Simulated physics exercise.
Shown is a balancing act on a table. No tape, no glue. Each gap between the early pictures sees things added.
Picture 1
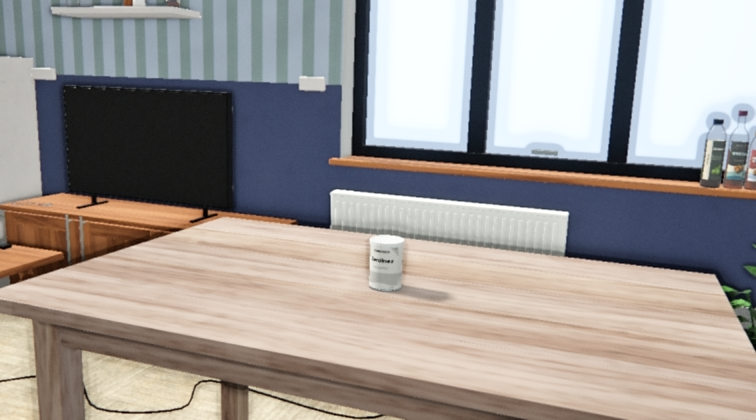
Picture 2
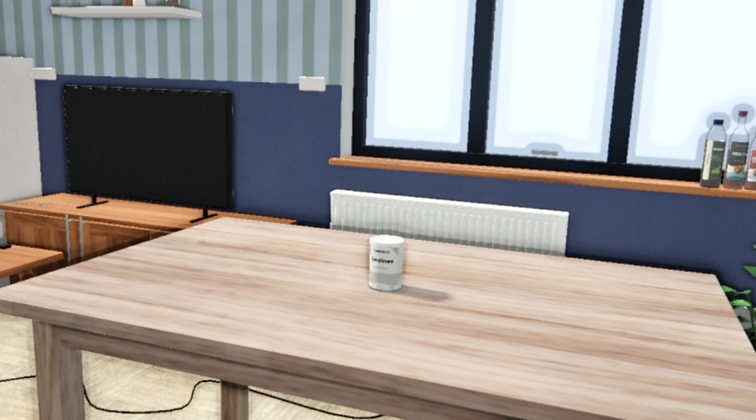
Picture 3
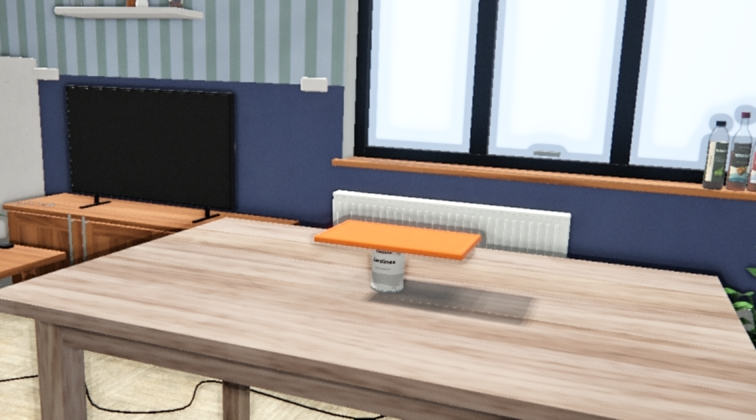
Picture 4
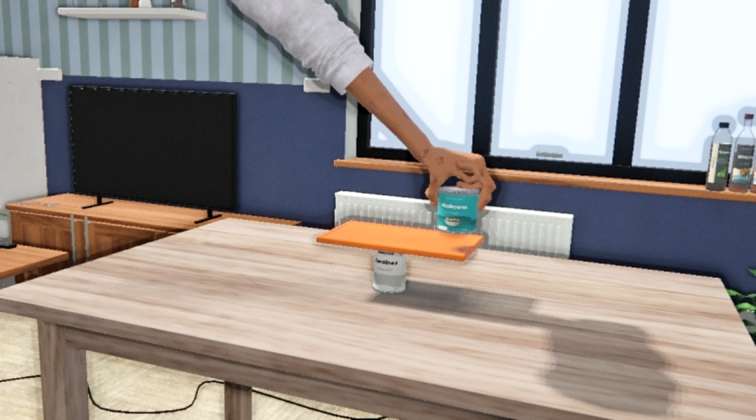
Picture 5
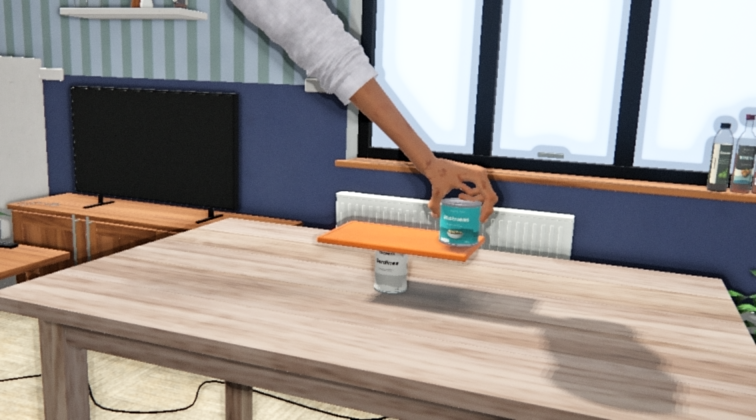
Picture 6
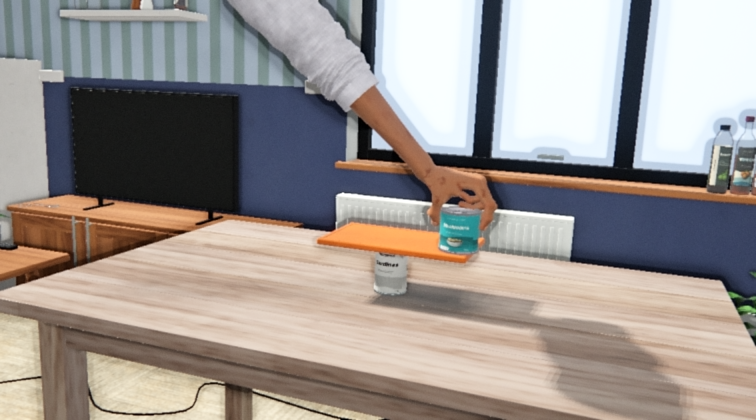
In this clip, a white tin stands on a wooden table, and an orange board appears on top of it. A hand then holds a turquoise tin above the board's right end and lowers it slightly onto the board.
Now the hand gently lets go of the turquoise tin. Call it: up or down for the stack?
Down - it falls.
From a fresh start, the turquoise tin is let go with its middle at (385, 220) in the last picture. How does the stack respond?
Outcome: Stable.
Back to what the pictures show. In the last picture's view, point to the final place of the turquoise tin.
End spot: Near (518, 299).
Then, 0.30 s on from there, turquoise tin now fallen; orange lid turned 40° from how it was put.
Then, 0.50 s on from there, orange lid turned 37° from how it was put.
Then, 0.70 s on from there, orange lid turned 30° from how it was put.
In the end, fallen, turquoise tin and orange lid; white tin unmoved. At the end, from the last picture's camera, turquoise tin near (518, 299). The stack loses its balance.
